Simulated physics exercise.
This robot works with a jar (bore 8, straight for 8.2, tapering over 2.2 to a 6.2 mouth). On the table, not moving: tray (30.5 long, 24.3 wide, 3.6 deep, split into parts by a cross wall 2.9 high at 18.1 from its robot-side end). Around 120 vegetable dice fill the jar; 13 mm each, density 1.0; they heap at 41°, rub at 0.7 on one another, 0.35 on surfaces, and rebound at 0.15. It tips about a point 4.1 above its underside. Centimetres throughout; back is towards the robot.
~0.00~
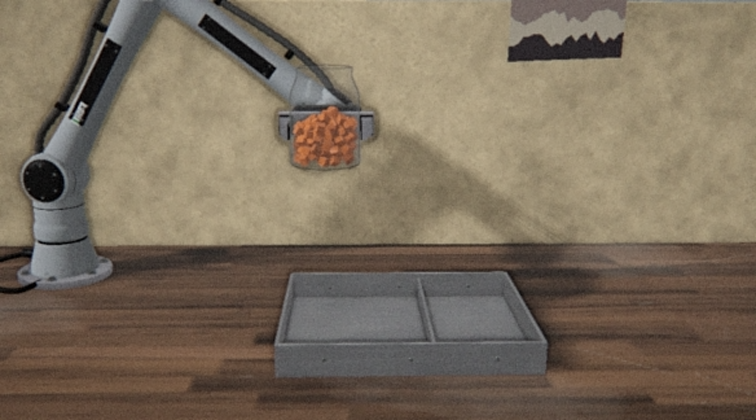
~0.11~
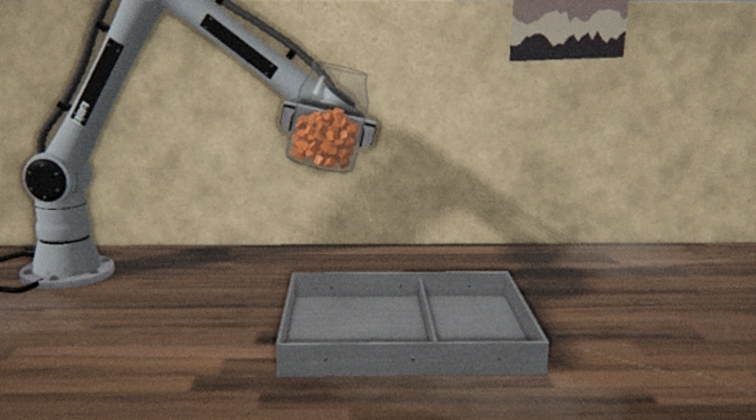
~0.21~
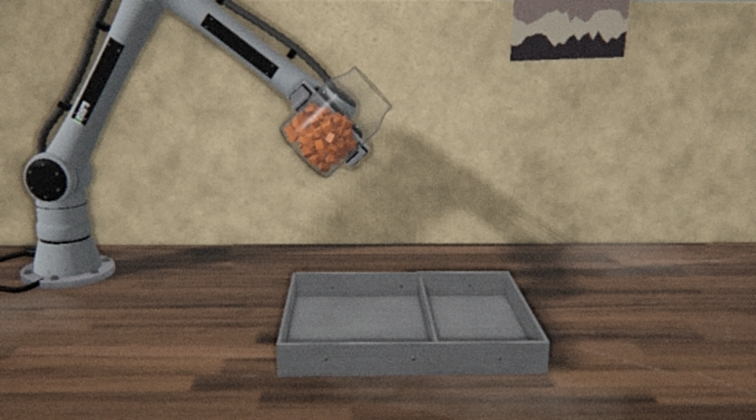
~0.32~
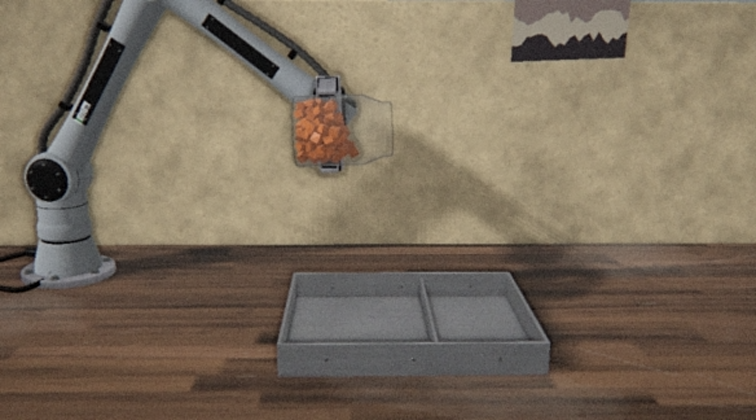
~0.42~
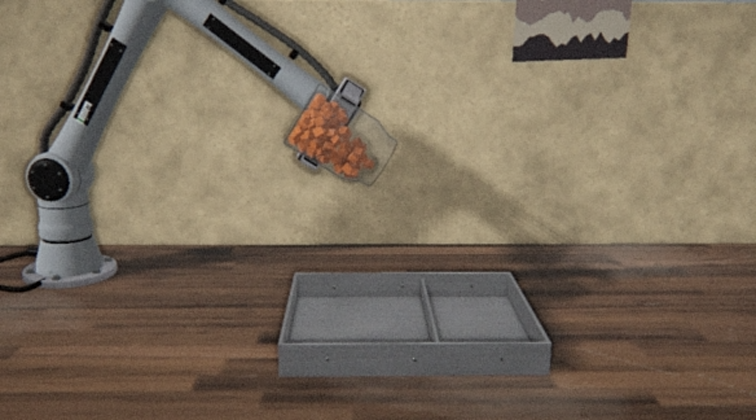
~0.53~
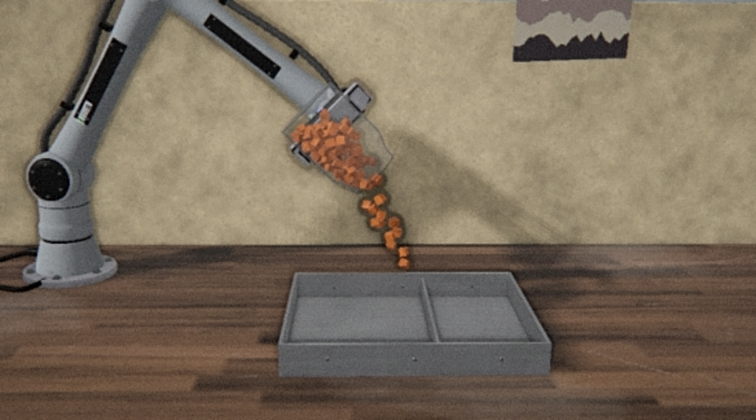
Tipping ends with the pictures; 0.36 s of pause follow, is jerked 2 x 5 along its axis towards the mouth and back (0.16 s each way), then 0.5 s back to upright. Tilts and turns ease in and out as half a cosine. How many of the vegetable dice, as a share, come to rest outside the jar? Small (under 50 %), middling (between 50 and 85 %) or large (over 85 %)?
Answer: Large; over 85 % of the vegetable dice finish outside the jar.
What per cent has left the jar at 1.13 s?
Some 95 per cent.
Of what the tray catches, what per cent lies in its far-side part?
Roughly 10 per cent.
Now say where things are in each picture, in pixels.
In the first picture, jar middle at (325, 131), upright; upper third of the load around (327, 125), from x 300 to 350, top at y 110; 118 in the jar.
In the second picture, jar middle at (327, 131), tipped 13°; upper third of the load around (324, 125), from x 295 to 355, top at y 115.
In the third picture, jar middle at (327, 130), tipped 47°; upper third of the load around (316, 122), from x 290 to 350, top at y 110.
In the fourth picture, jar middle at (328, 131), tipped 88°; upper third of the load around (318, 115), from x 300 to 355, top at y 105.
In the fifth picture, jar middle at (329, 131), tipped 122°; upper third of the load around (318, 115), from x 295 to 370, top at y 100.
In the sixth picture, jar middle at (330, 131), tipped 135°; upper third of the load around (325, 133), from x 295 to 405, top at y 115; 105 in the jar, 13 in flight or on a rim.
By 1.13 s, tipped 135°, highest piece 19 above the table; 87 in the robot-side part, 7 in the far-side part, 6 in the jar, 18 in flight or on a rim.
By 1.73 s, tipped 88°, highest piece 4 above the table; 105 in the robot-side part, 13 in the far-side part.
By 2.23 s, upright, highest piece 4 above the table; 105 in the robot-side part, 13 in the far-side part.
By 2.93 s, upright, highest piece 4 above the table; 105 in the robot-side part, 13 in the far-side part.
Final count, 105 in the robot-side part, 13 in the far-side part. That is 100 % outside the jar.
